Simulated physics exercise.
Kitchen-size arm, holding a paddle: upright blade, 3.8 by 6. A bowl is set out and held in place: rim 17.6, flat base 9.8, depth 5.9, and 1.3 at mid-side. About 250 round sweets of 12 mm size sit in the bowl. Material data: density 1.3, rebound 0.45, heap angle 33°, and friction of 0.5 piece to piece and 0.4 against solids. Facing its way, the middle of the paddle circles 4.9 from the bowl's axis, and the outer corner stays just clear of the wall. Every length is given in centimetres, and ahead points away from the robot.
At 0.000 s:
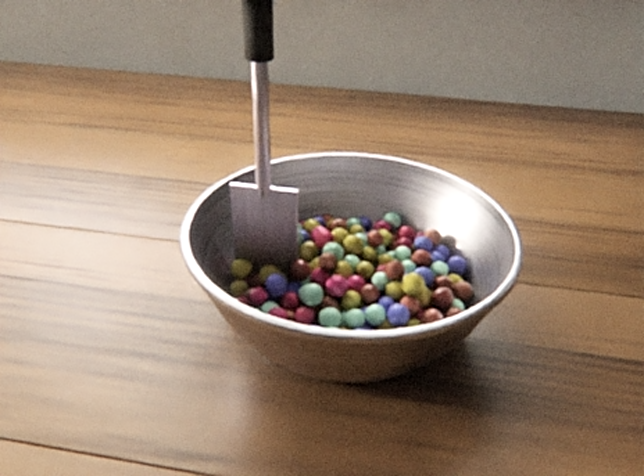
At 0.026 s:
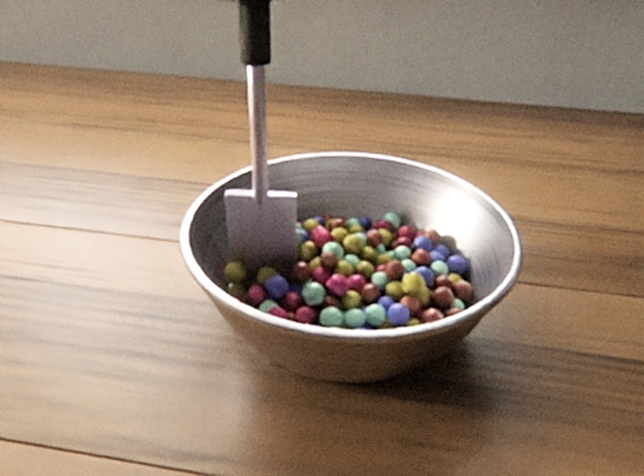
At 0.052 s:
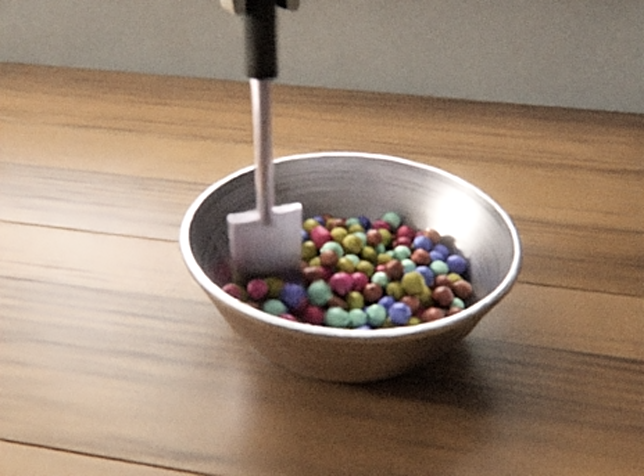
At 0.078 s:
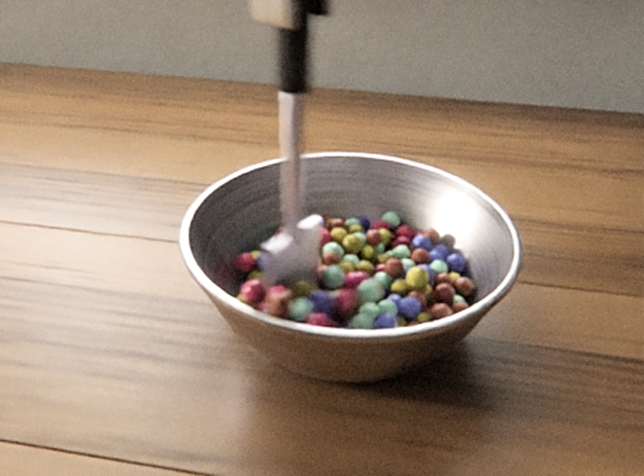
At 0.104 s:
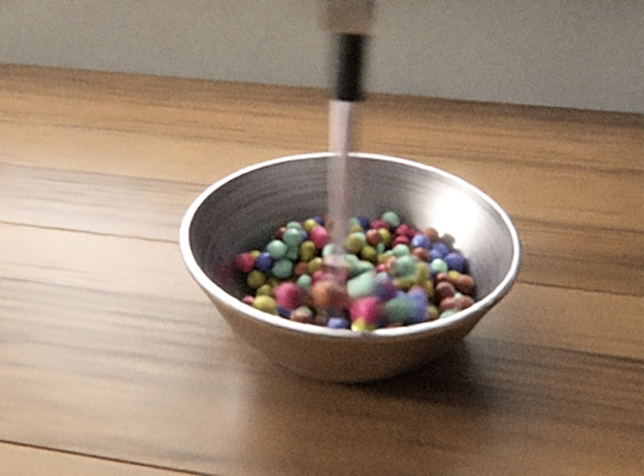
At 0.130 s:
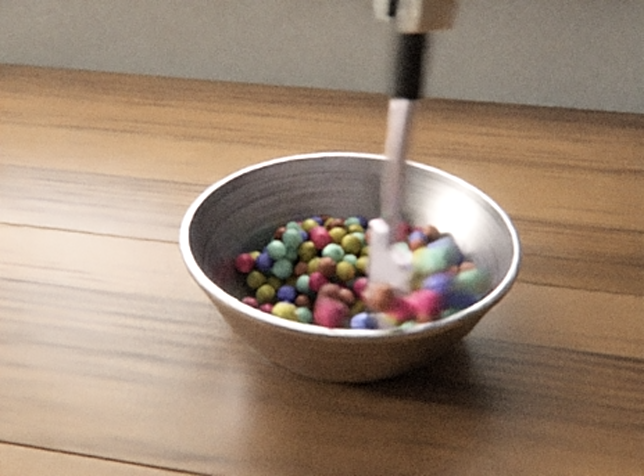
A paddle on a robot arm stood at the left side of a metal bowl of colorful round sweets, then swept around the near side toward the right, pushing the sweets along.
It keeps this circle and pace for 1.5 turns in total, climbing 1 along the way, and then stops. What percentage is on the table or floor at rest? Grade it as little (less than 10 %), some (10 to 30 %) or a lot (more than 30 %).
Grade: A lot, more than 30 %.
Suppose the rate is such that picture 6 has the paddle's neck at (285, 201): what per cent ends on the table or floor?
Roughly 10 per cent.
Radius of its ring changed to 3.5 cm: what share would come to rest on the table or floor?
Some 25 percent would.
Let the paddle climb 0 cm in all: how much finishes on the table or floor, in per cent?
Around 50 percent of it.
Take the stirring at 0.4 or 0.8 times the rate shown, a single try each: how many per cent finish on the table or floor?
It would be some 10 and 35 percent respectively.
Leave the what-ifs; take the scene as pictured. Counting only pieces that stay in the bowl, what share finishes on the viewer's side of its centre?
Roughly 50 percent of it.
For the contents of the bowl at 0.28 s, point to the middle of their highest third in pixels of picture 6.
Around pixel (319, 188).
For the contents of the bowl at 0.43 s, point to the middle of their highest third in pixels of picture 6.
Around (332, 310).
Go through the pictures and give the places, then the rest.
The first picture shows paddle neck at (263, 162), 0° round; upper third of the load around (358, 270), from x 240 to 460, top at y 220; 254 in the bowl.
The second picture shows paddle neck at (260, 168), 9° round; upper third of the load around (355, 271), from x 235 to 460, top at y 220.
The third picture shows paddle neck at (265, 186), 35° round; upper third of the load around (348, 279), from x 230 to 460, top at y 220.
The fourth picture shows paddle neck at (294, 205), 63° round; upper third of the load around (357, 283), from x 245 to 465, top at y 220.
The fifth picture shows paddle neck at (342, 215), 91° round; upper third of the load around (370, 289), from x 245 to 465, top at y 220; 252 in the bowl, 2 in flight or on the tool.
The sixth picture shows paddle neck at (394, 212), 119° round; upper third of the load around (411, 281), from x 245 to 475, top at y 220; 250 in the bowl, 4 in flight or on the tool.
By 0.28 s, 279° round, highest piece 10 above the table; 213 in the bowl, 5 on the table or floor, 36 in flight or on the tool.
By 0.43 s, 78° round, highest piece 9 above the table; 175 in the bowl, 53 on the table or floor, 26 in flight or on the tool.
By 0.70 s, 180° round, highest piece 4 above the table; 151 in the bowl, 102 on the table or floor, 1 in flight or on the tool.
By 1.40 s, 180° round, highest piece 3 above the table; 151 in the bowl, 103 on the table or floor.
Final count, 151 in the bowl, 103 on the table or floor. That is 41 % on the table or floor.
